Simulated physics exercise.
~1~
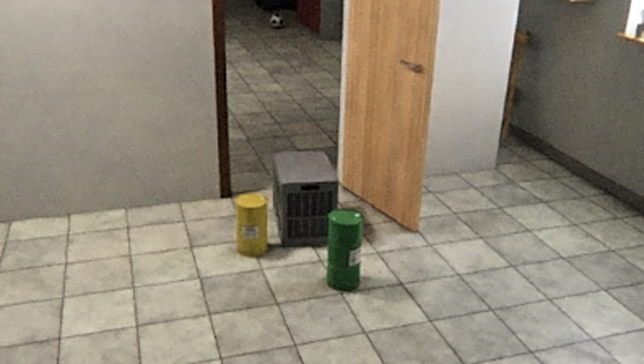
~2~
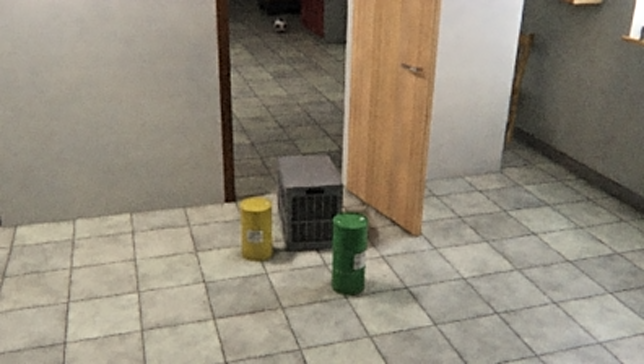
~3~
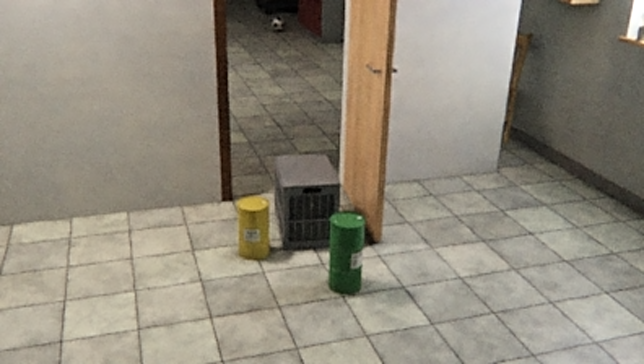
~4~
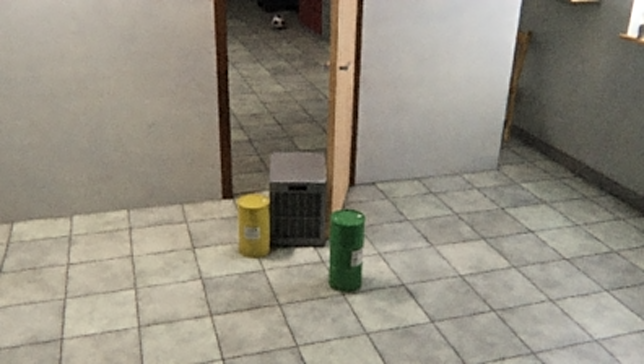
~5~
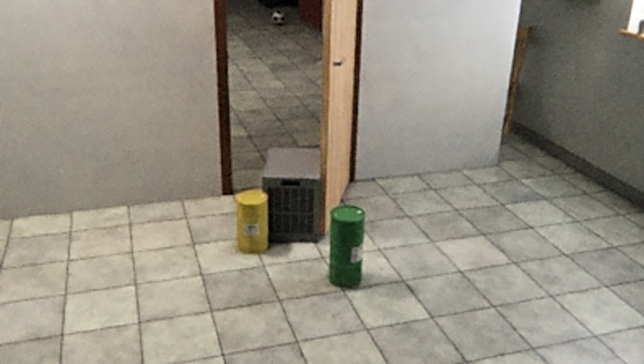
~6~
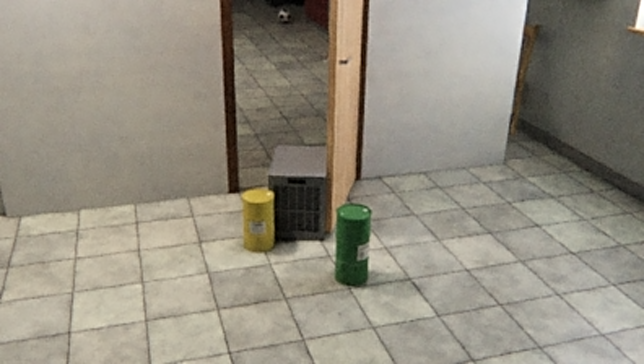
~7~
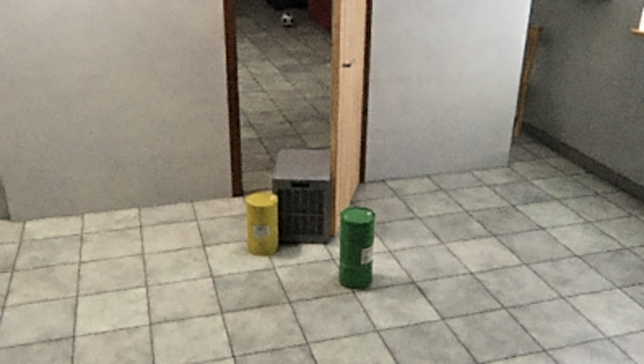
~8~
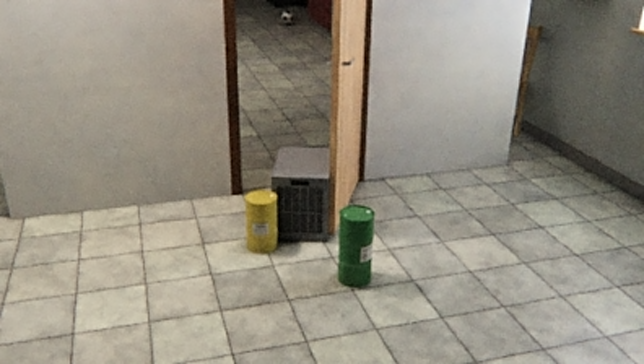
Wooden door swinging inward past yellow and green canisters, nudging a grey chest slightly left, then stopping against it, still partly open.
